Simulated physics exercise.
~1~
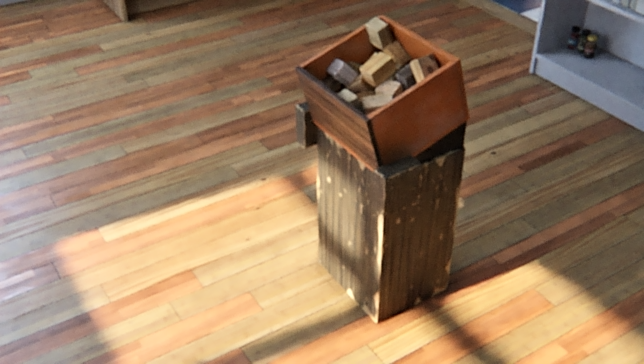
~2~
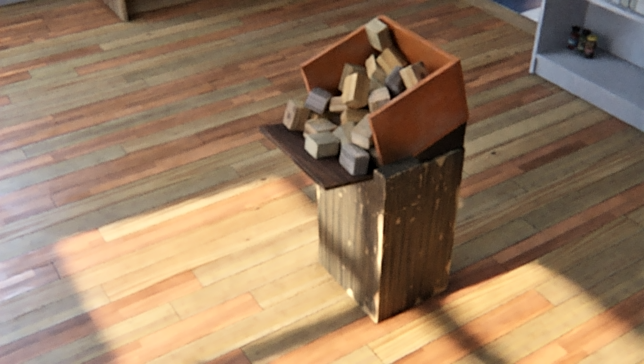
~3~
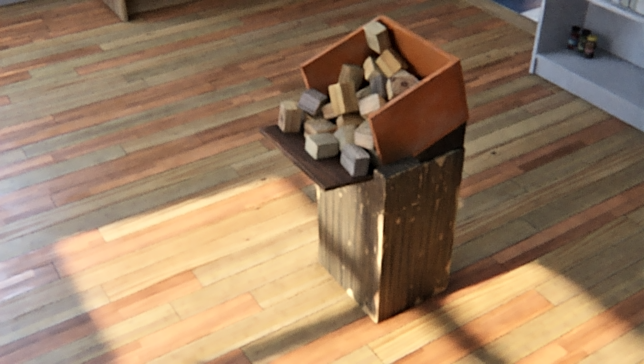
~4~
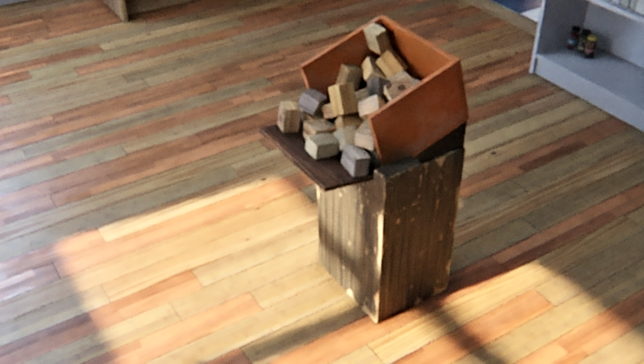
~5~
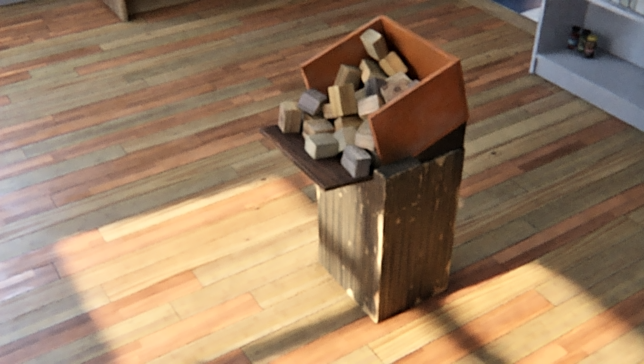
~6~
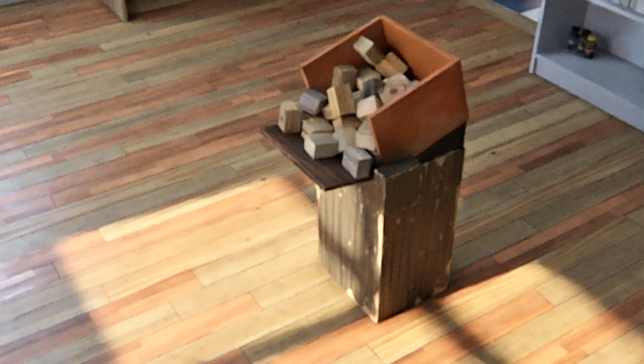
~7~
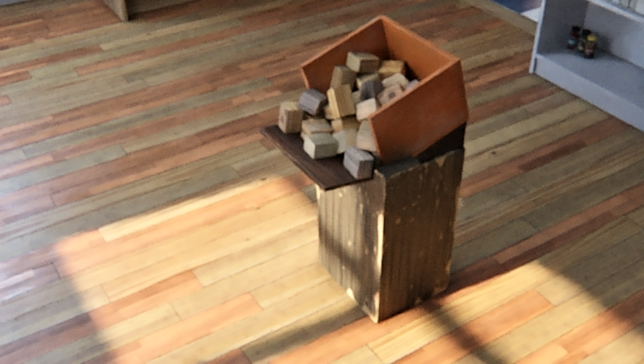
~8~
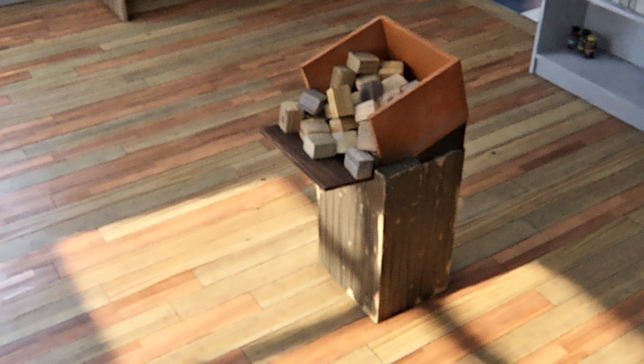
Orange bin of wooden blocks tilting left on a dark stand as its flap swings open, blocks sliding onto it and settling there.
